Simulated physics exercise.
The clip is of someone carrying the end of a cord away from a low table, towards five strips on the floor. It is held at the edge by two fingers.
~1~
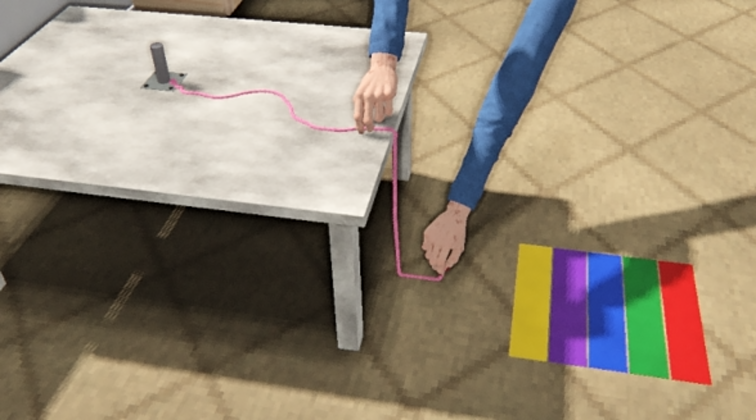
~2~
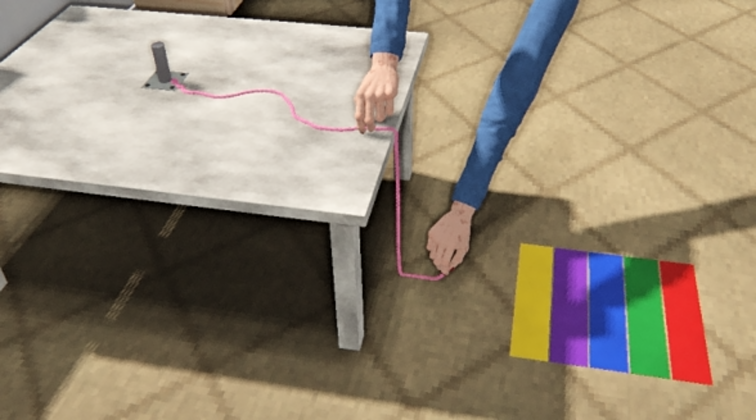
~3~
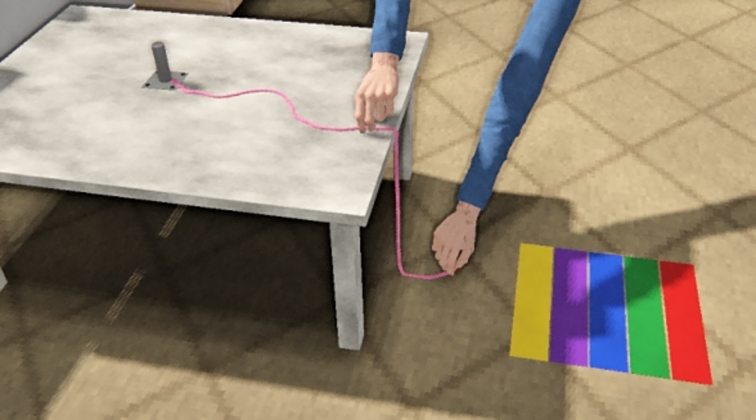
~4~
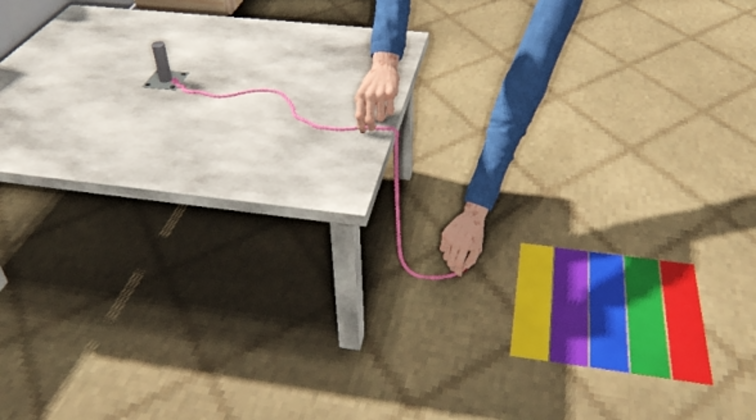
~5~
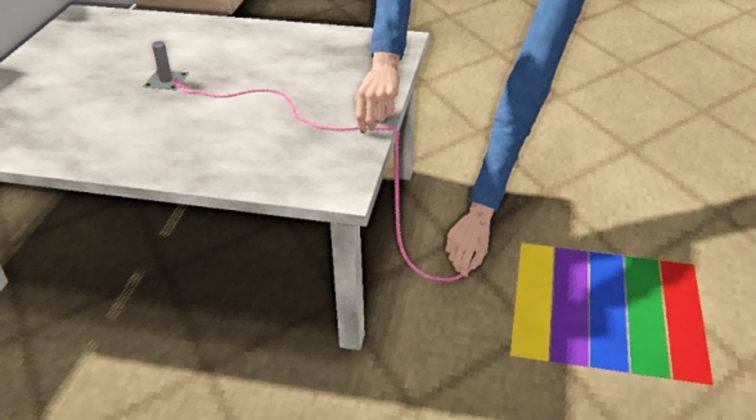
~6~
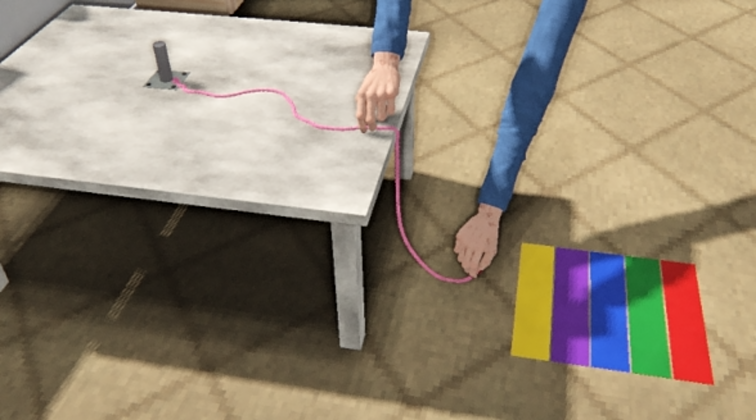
A blue-sleeved arm reaches down to the patterned floor beside a low, pale, mottled table, seen from above at an angle, while another hand presses a pink cord at the table's edge. The cord runs from a grey post to the lower hand, left of yellow, purple, blue, green and red strips. The lower hand slides slowly right, drawing the hanging cord into a smoother curve, while the camera stays still.
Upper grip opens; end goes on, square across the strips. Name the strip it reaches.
The blue strip.
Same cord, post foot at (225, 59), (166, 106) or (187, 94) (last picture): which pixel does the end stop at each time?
Places per try: (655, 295); (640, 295); (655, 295).
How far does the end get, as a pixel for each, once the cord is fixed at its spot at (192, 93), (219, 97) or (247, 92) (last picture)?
(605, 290), (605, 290), (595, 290).
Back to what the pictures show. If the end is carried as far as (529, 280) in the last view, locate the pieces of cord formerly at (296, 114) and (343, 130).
You'll find them at (324, 115) and (381, 124).
A little later, end near (529, 280); over yellow.
Next, end near (580, 287); over purple.
When it is tight, end near (611, 291); over blue. It gets as far as the blue strip.
